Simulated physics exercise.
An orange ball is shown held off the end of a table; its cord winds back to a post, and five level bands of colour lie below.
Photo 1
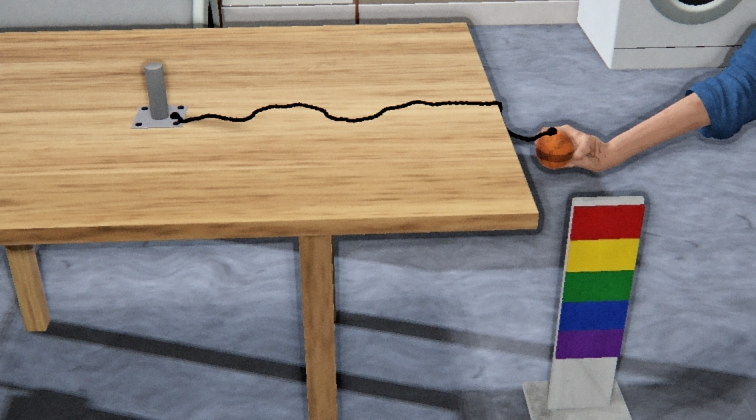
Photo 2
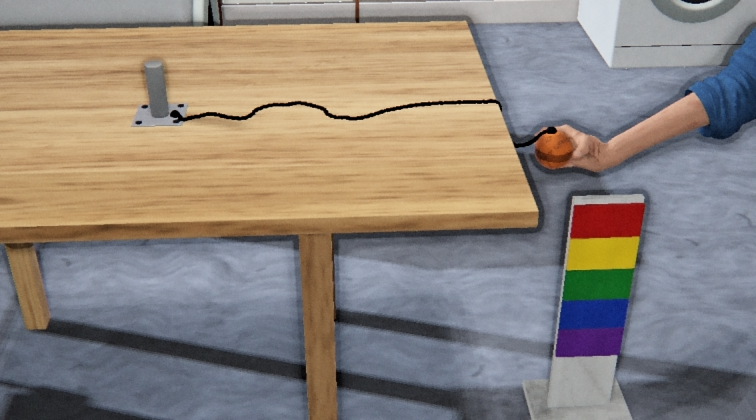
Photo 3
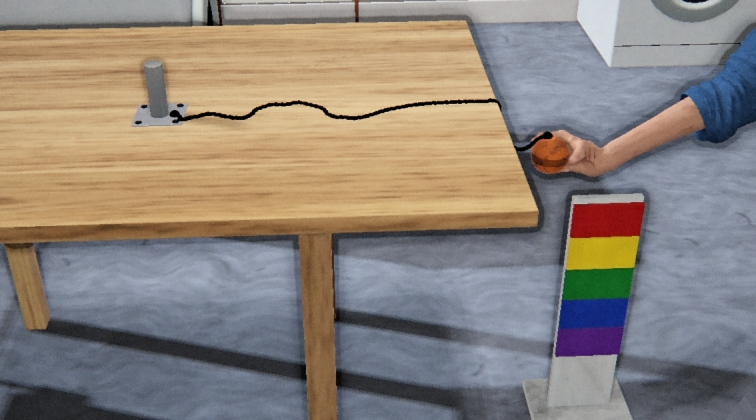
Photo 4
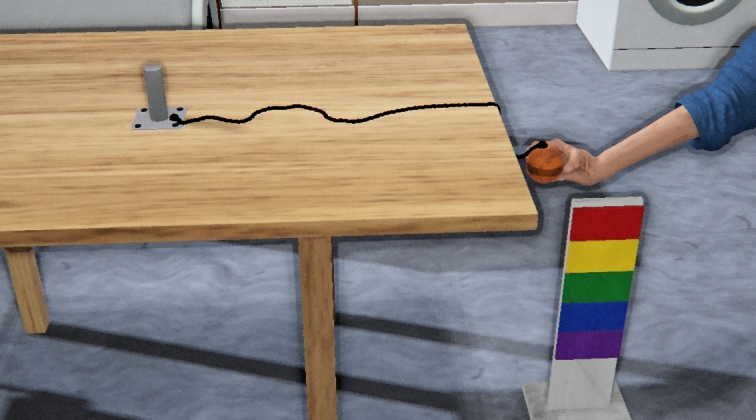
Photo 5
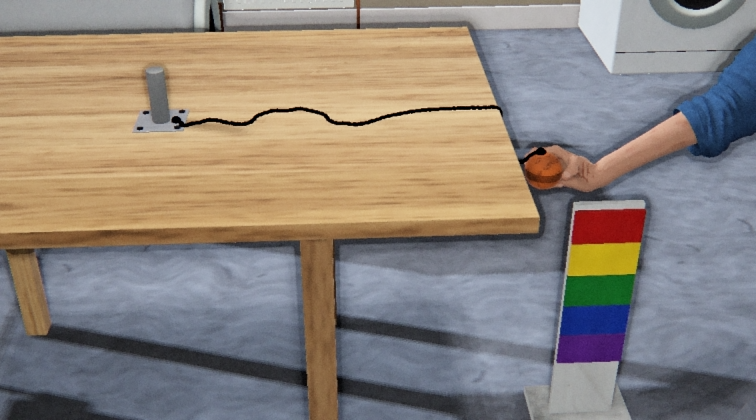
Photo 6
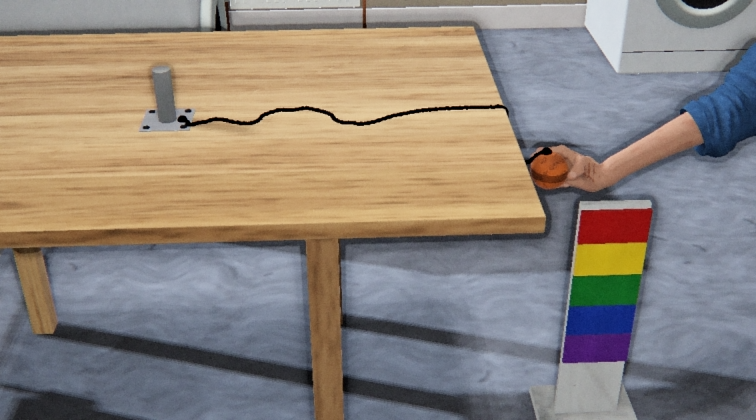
In this clip, a hand holds an orange ball just off the right end of a wooden table, lowering it slightly, while its slack black cord winds back to a grey post and colored bands stand below.
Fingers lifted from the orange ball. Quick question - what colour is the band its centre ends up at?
It's the yellow band.
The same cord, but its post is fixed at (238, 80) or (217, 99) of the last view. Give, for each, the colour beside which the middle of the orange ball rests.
It comes out green the first time and green the second time.
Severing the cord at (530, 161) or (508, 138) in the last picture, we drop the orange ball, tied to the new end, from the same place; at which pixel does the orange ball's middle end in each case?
Case by case it comes to about (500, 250) and then about (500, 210).
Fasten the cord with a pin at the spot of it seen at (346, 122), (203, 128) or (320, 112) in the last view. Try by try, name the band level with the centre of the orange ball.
Note: Try 1 red; try 2 yellow; try 3 red.
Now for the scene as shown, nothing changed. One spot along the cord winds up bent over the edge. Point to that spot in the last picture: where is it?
It's the bit near (453, 108).
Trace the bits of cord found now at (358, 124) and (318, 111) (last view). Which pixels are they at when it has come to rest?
End positions: About (408, 116) and about (353, 117).
A little later, ball near (520, 247); level with yellow.
Next, ball near (475, 257); level with yellow.
Later still, ball near (485, 264); level with yellow.
When it is over, ball near (505, 264); level with yellow. Its centre hangs level with the yellow band.
